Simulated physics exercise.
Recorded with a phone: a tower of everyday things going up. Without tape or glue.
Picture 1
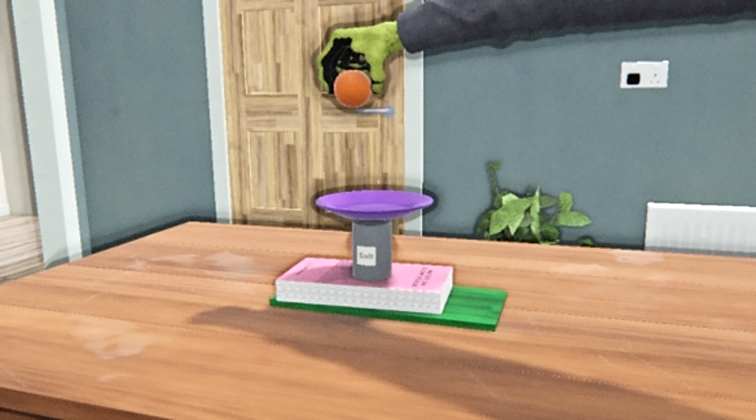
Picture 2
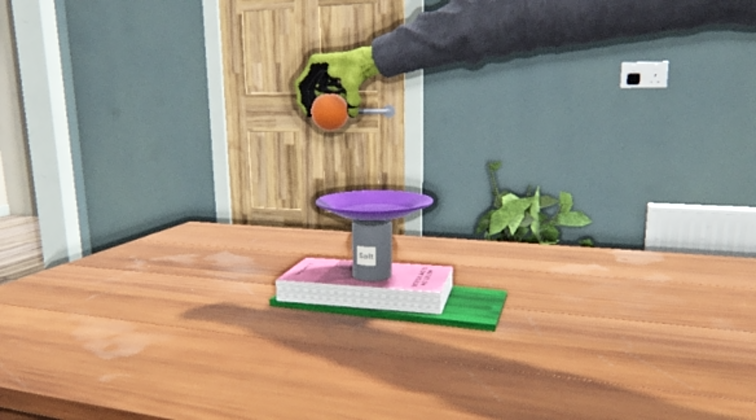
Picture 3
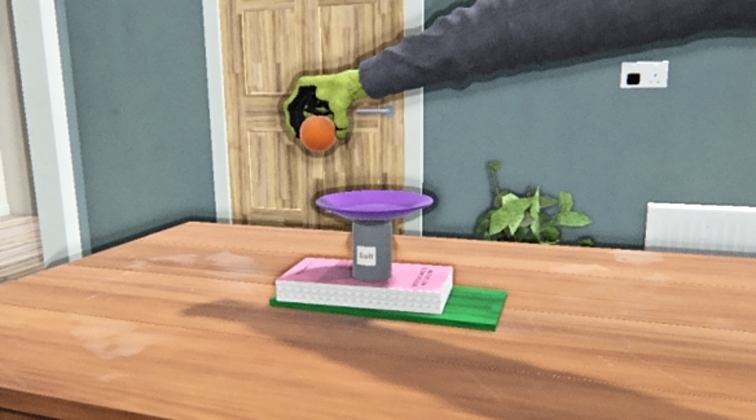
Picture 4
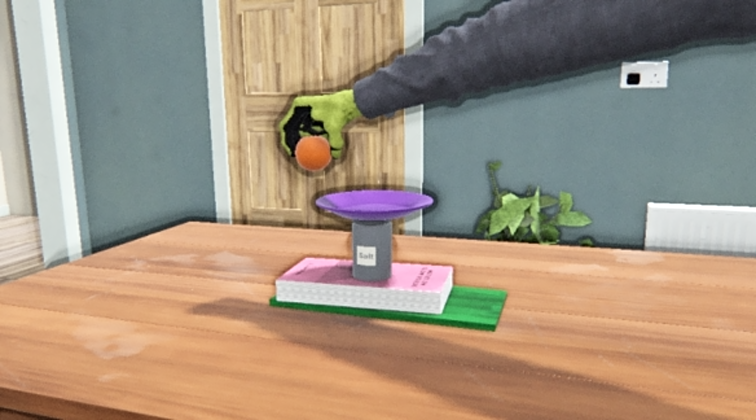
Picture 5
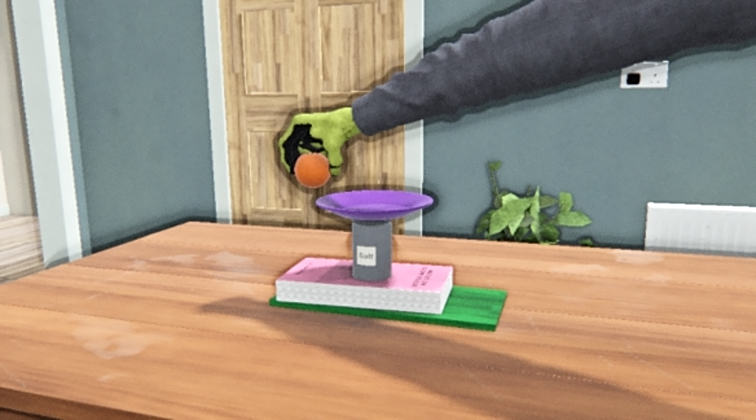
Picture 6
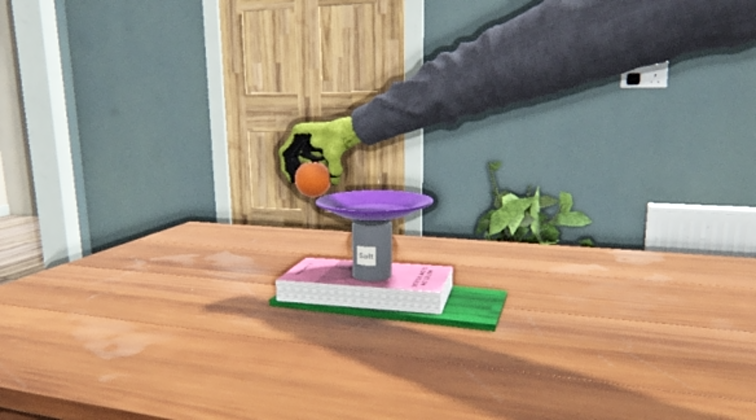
Above a wooden table, a green-gloved hand lowers an orange tomato beside a stacked purple plate.
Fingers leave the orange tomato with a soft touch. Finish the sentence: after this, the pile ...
After this, the pile topples.
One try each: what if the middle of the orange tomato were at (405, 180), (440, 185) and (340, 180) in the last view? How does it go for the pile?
The pile remains standing the first time, collapses the second time and remains standing the third time.
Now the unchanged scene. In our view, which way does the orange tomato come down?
Leftward.
Then, 0.30 s on from there, orange tomato now fallen.
Then, 0.60 s on from there, things are still on the move.
Then, 1.60 s on from there, nothing new.
In the end, fallen, orange tomato; the other 4 unmoved. At the end, from the last picture's camera, orange tomato near (259, 278). The pile comes apart.
